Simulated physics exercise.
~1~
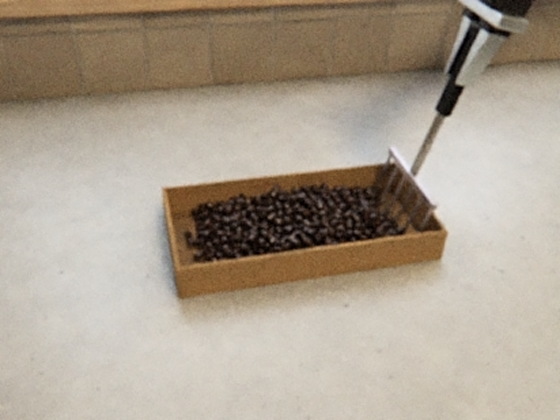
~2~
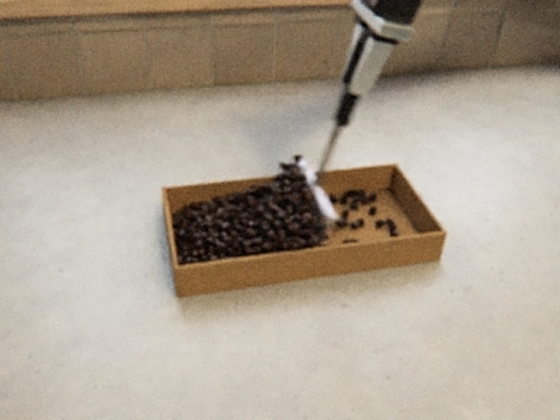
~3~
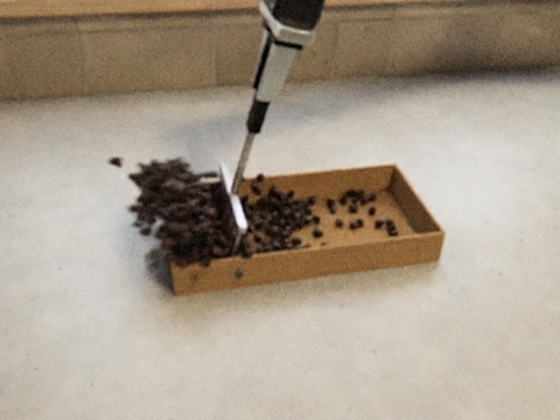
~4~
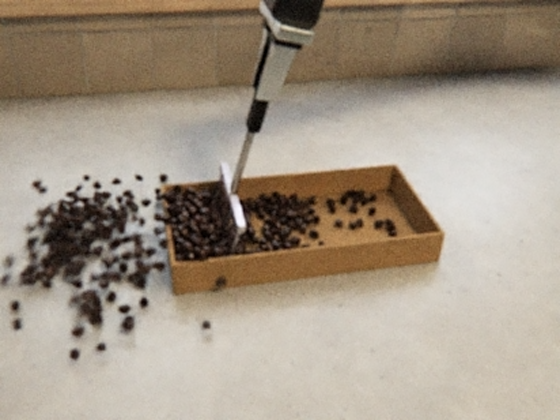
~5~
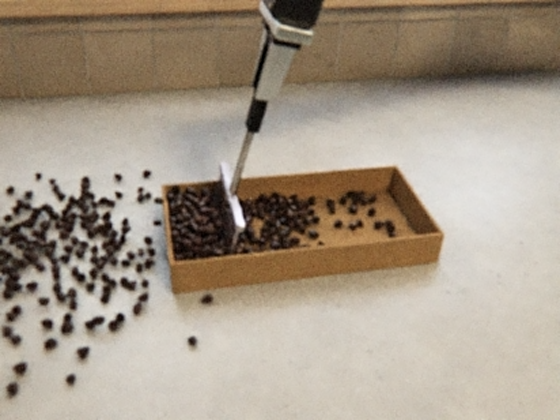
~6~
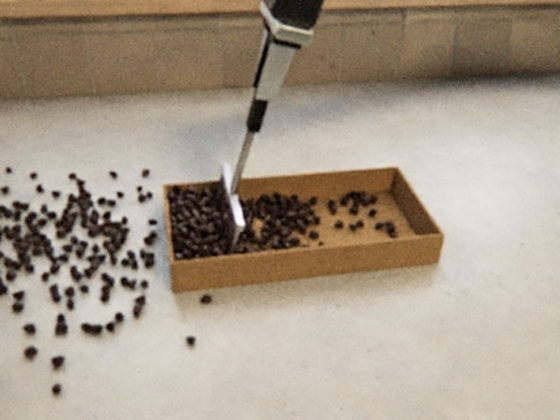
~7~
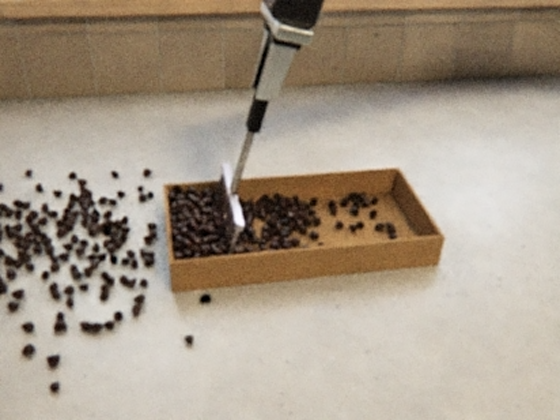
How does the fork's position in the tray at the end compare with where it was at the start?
At the start the fork is at the right end of the tray, and by the end it stands farther left, a little short of the tray's left end.
A shallow brown tray full of dark beans sits on a pale tabletop, seen from above and to one side, with a tiled strip running behind it. A black and silver robotic tool holding a pale, fork-like head stands at the tray's right end. The tool sweeps left, piling the beans ahead of it and leaving a few behind. It stops short of the left end, and a dark mass of beans surges over that edge. They scatter across the table and settle at the left, while many beans remain in the tray around the motionless fork.
